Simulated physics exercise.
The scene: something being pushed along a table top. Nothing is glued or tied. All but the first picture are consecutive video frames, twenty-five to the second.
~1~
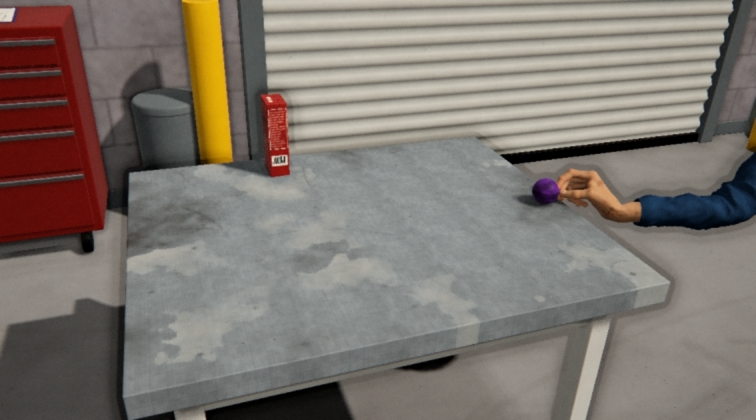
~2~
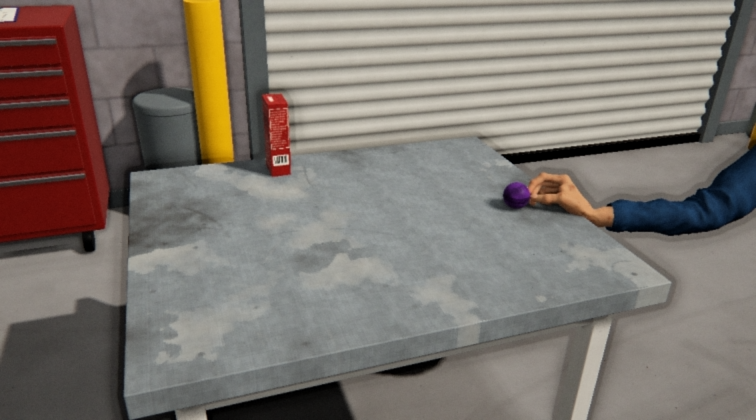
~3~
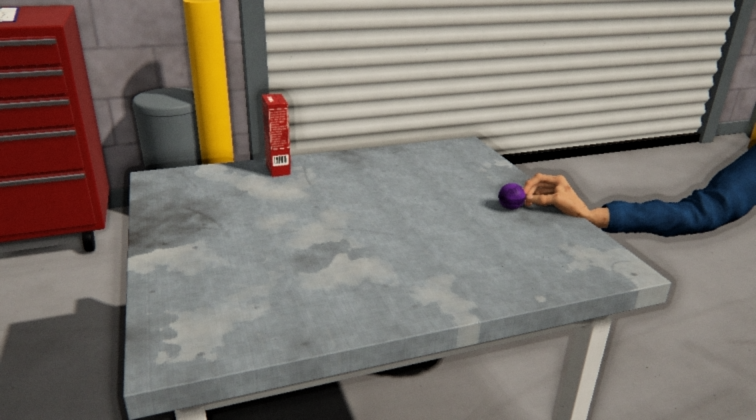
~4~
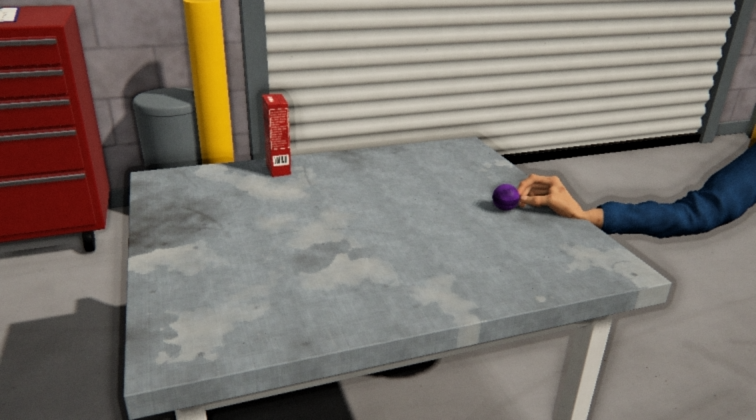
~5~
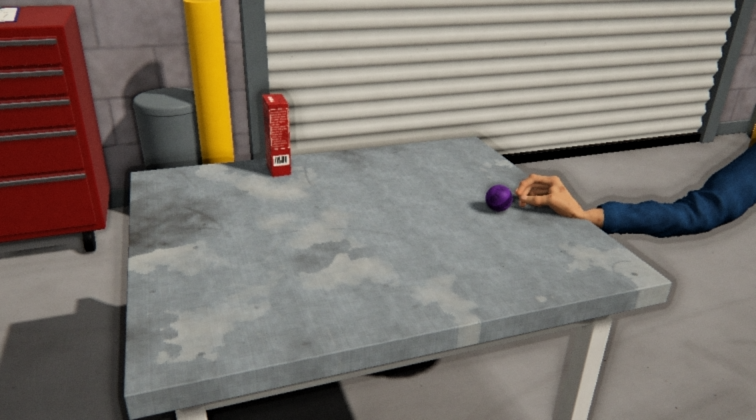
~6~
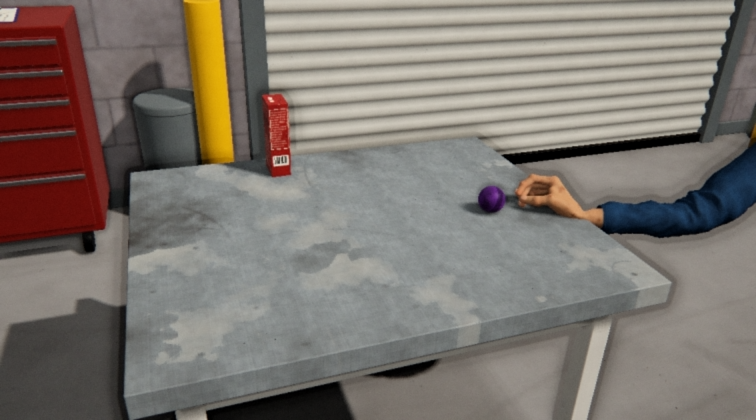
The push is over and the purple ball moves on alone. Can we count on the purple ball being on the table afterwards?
The purple ball is still on the table.
Then, 0.20 s past the last view, purple ball displaced well along near (458, 204).
Then, 0.50 s past the last view, purple ball displaced well along near (413, 210).
Then, 0.80 s past the last view, purple ball displaced well along near (375, 216).
Then, 1.20 s past the last view, purple ball displaced well along near (338, 221).
Finally, moved from the start, purple ball. Final places as the last picture's camera would see them, purple ball near (315, 224).
